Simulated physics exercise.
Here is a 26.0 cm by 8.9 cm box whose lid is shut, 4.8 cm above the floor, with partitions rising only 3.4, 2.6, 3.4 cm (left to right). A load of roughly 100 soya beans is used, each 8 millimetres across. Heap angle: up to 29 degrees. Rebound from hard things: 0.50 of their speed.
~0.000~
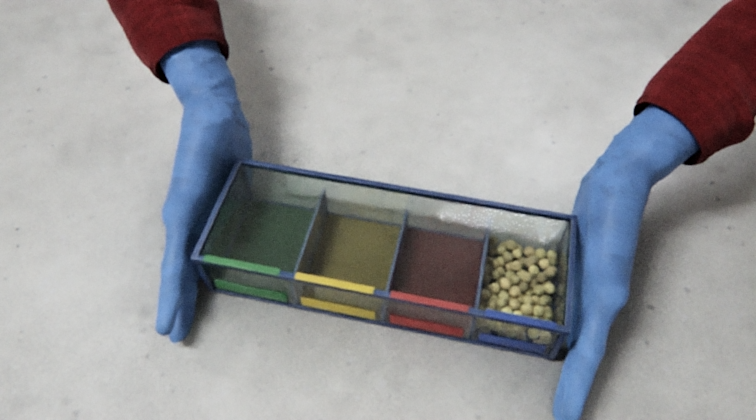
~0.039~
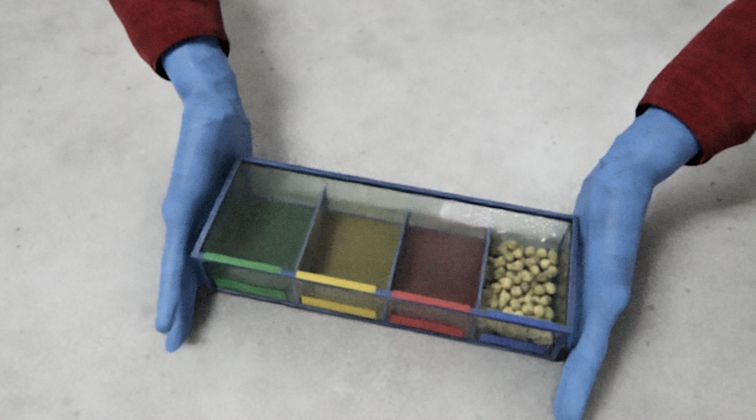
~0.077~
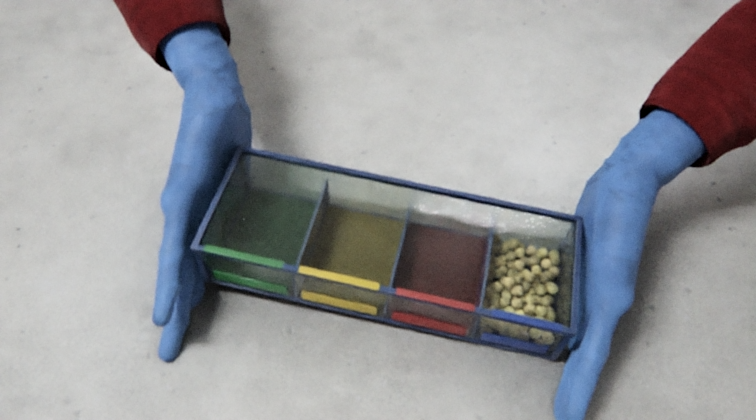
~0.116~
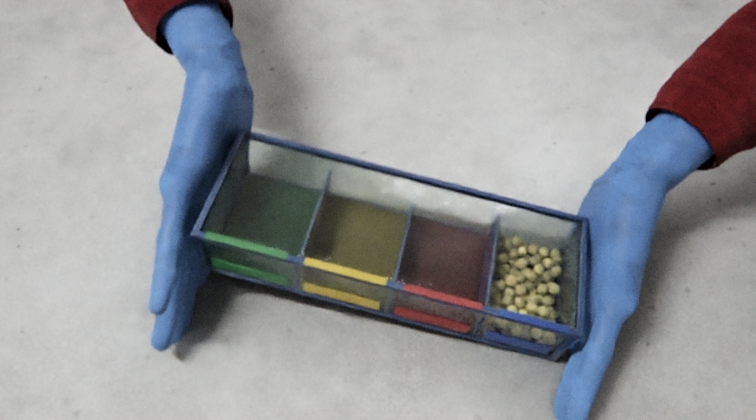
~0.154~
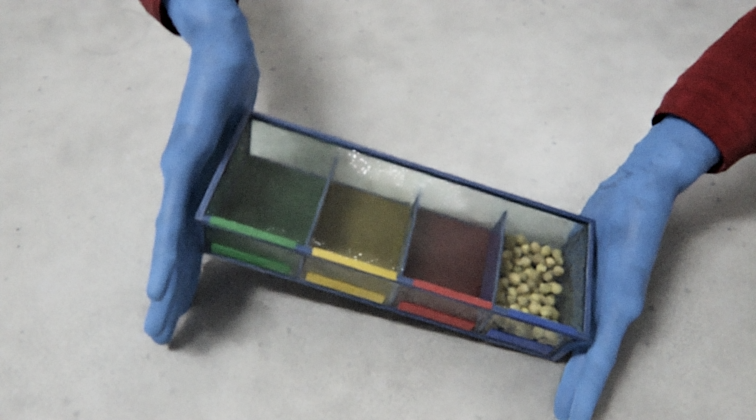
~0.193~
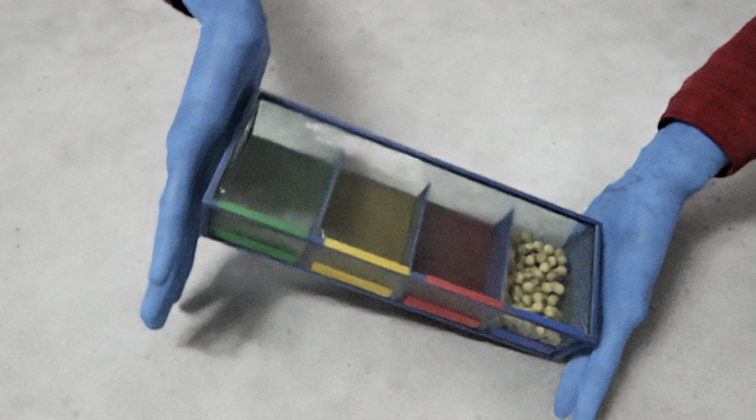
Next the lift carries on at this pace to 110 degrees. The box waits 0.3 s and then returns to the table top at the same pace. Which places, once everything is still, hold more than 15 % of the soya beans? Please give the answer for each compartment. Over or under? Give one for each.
Red compartment under; blue compartment over; green compartment under; yellow compartment under.
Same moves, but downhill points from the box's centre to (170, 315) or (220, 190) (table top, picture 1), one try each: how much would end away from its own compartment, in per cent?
Approximately 35 percent, then 55 percent.
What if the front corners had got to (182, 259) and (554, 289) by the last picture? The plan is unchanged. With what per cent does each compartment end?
Red = 15 %, blue = 60 %, green = 25 %, yellow = 0 %.
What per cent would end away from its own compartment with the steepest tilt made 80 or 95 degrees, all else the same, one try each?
Roughly 0 percent for the first try and 0 percent for the second.
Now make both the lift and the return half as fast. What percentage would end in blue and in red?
Result: Blue = 100 %; red = 0 %.
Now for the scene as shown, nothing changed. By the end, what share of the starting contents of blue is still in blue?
That compartment keeps close to 100 per cent of its own pieces.
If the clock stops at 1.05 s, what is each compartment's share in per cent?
Per cent by colour: Red 0; blue 100; green 0; yellow 0.
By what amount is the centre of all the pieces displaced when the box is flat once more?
I'd say close to 1.0 cm in total.
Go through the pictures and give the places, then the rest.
The first frame shows box tilt 0 degrees, front corners at (199, 256) and (564, 328); blue 100 %.
The second frame shows box tilt 1 degrees, front corners at (199, 254) and (566, 328).
The third frame shows box tilt 3 degrees, front corners at (199, 246) and (570, 329), lowest corner right front.
The fourth frame shows box tilt 8 degrees, front corners at (199, 233) and (575, 331), lowest corner right front.
The fifth frame shows box tilt 13 degrees, front corners at (203, 216) and (582, 334), lowest corner right front.
The sixth frame shows box tilt 19 degrees, front corners at (211, 200) and (589, 337), lowest corner right front; blue 100 %. The box's pace is about 140 degrees a second.
After 1.05 s, tilt 110 degrees; blue 100 %.
After 1.63 s, tilt 58 degrees; blue 100 %.
After 2.25 s, tilt 0 degrees; blue 100 %.
By 2.8 s all is still; red 0 %, blue 100 %, green 0 %, yellow 0 %.
